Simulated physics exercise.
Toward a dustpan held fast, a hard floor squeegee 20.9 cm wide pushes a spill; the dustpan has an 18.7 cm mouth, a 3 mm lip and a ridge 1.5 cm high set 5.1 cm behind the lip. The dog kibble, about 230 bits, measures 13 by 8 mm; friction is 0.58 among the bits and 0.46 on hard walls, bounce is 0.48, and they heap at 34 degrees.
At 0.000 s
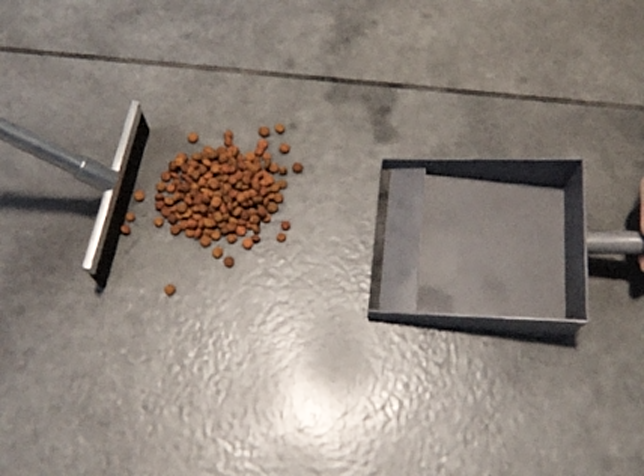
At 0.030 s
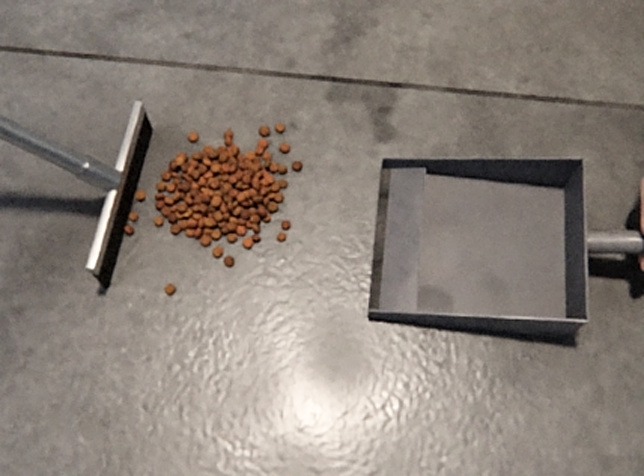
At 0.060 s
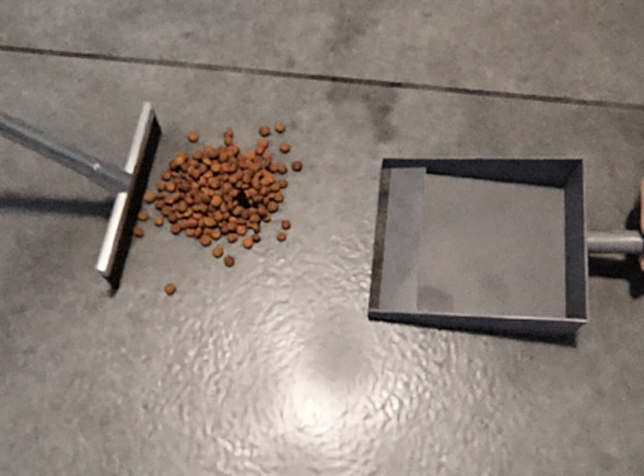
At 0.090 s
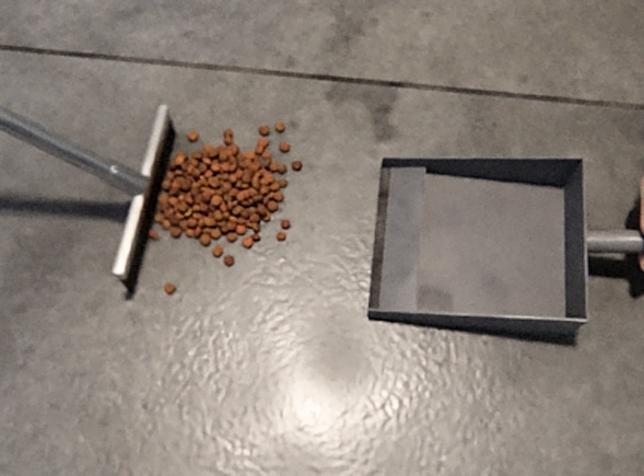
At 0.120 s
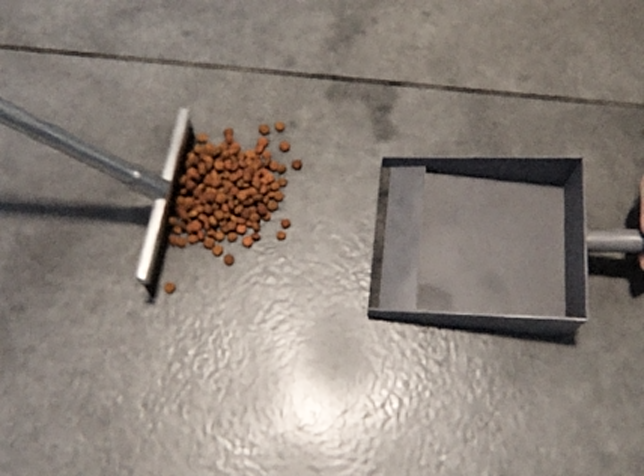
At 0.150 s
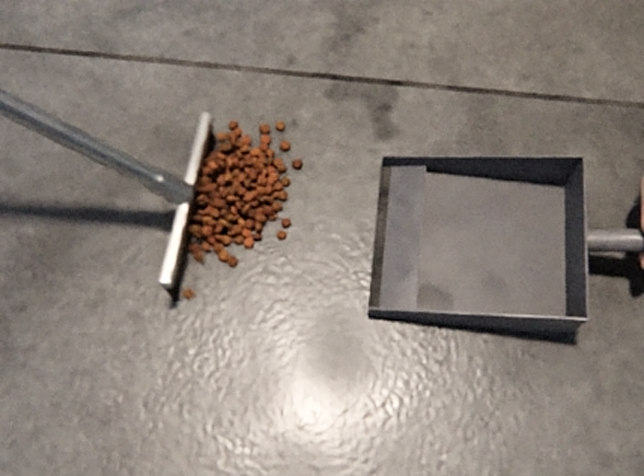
On a grey floor, a squeegee moves right into a pile of brown kibble, bunching it up beside a still, empty dustpan.
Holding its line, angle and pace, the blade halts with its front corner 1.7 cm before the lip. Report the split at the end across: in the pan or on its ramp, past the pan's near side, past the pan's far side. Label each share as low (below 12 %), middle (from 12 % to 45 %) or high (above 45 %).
In the pan or on its ramp - high; past the pan's near side - low; past the pan's far side - middle.
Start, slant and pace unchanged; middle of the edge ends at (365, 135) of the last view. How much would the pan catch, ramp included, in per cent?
About 25 per cent.
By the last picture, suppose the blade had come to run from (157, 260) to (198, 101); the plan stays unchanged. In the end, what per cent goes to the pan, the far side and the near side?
Final per cent - pan 35, far 30, near 0.
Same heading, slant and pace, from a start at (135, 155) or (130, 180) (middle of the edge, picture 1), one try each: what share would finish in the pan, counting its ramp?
Close to 60 in a hundred, then close to 60 in a hundred.
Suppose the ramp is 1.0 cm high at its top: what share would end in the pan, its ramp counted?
I'd expect close to 55 per cent.
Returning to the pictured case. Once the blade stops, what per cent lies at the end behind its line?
I'd say close to 15 per cent.
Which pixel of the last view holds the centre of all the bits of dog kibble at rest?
I'd say roughly (388, 223).
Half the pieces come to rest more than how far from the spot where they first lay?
That distance is close to 22 cm.
After 0.27 s, middle of the blade 11 cm from the lip; 0 % over the lip, far side 15 %, near side 0 %.
Then, at 0.36 s, middle of the blade 4 cm from the lip; 15 % over the lip, far side 15 %, near side 0 %.
After 0.57 s, middle of the blade 2 cm from the lip; 55 % over the lip, far side 20 %, near side 5 %.
In the end, at 1.3 s, pan 55 %, near side 5 %, far side 20 %, in front of the lip or behind the blade 20 %.
